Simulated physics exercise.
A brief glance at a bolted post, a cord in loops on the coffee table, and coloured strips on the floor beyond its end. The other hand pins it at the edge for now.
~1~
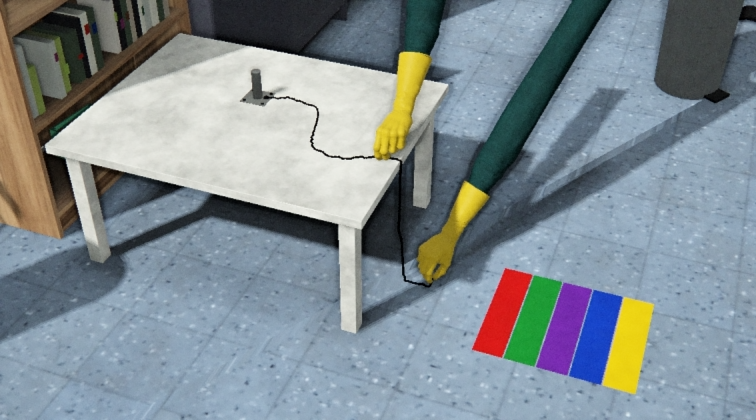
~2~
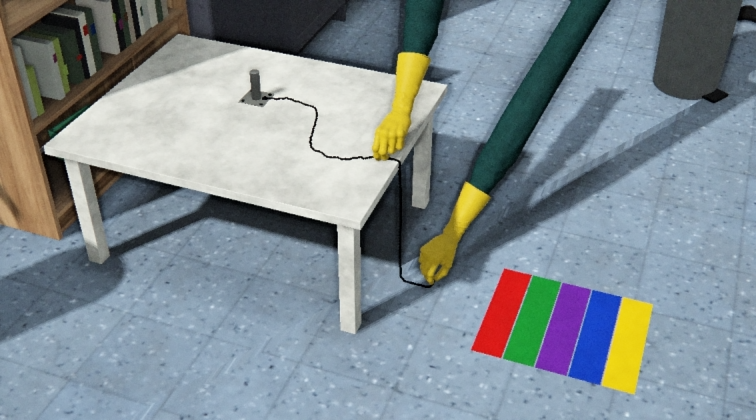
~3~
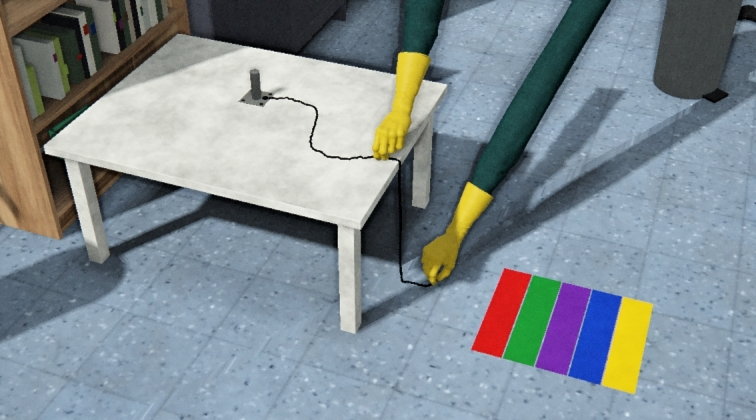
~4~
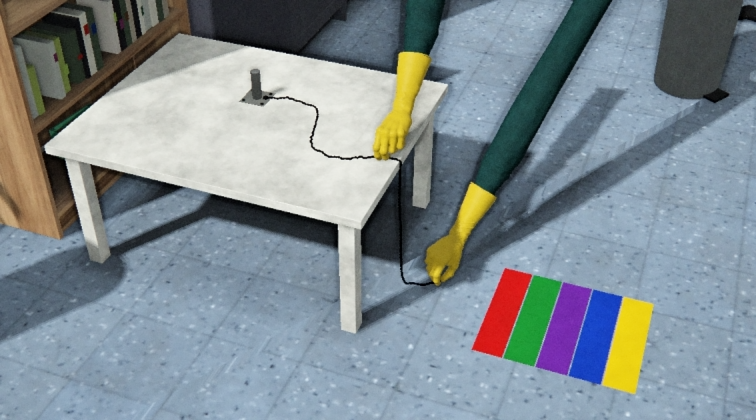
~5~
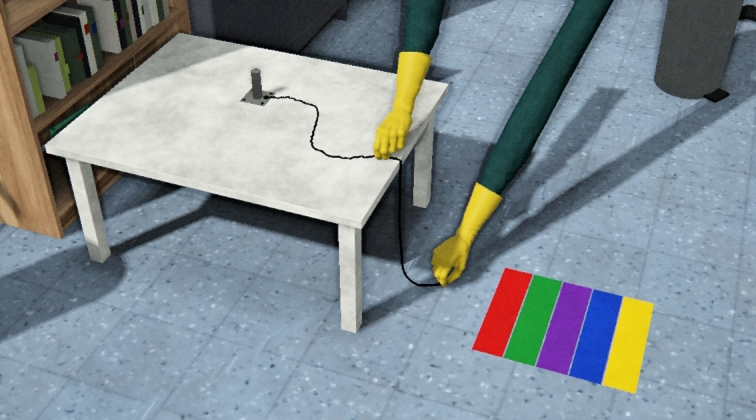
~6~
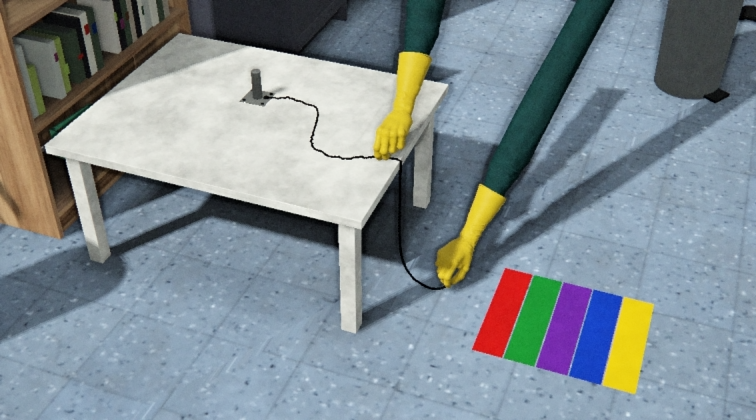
In the video, one yellow-gloved hand presses a black cord at the edge of a white table while another, gripping its end near the floor, moves slightly right toward five coloured strips, drawing the hanging part into a curve.
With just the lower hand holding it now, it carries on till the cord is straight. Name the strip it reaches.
The blue strip.
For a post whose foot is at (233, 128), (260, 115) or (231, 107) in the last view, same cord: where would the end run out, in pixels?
Approximate pixels in order: (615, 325), (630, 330), (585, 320).
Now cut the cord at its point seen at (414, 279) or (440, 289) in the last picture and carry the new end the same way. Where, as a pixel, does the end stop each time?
Near (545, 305) and (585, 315).
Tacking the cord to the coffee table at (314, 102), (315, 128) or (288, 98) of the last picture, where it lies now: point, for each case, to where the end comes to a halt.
In that order: (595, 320), (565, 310) and (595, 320).
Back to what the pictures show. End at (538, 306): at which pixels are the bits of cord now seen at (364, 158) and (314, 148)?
First: (410, 178). Second: (376, 142).
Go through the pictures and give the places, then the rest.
The first frame shows end (432, 279); red (493, 338); green (525, 346); purple (556, 355); blue (590, 363); yellow (623, 372).
The second frame shows end (434, 280); cord through (289, 99) (315, 125) (330, 157) (395, 160) (401, 214) (400, 266).
The third frame shows end (436, 280).
The fourth frame shows end (440, 281); cord through (290, 99) (316, 125) (330, 157) (396, 160) (400, 213) (401, 266).
The fifth frame shows end (447, 282).
The sixth frame shows end (451, 283); cord through (290, 99) (316, 124) (331, 157) (396, 160) (400, 213) (405, 265).
Soon after, end near (538, 306); over green.
Then, end near (578, 316); over purple.
At full stretch, end near (602, 322); over blue. It gets as far as the blue strip.
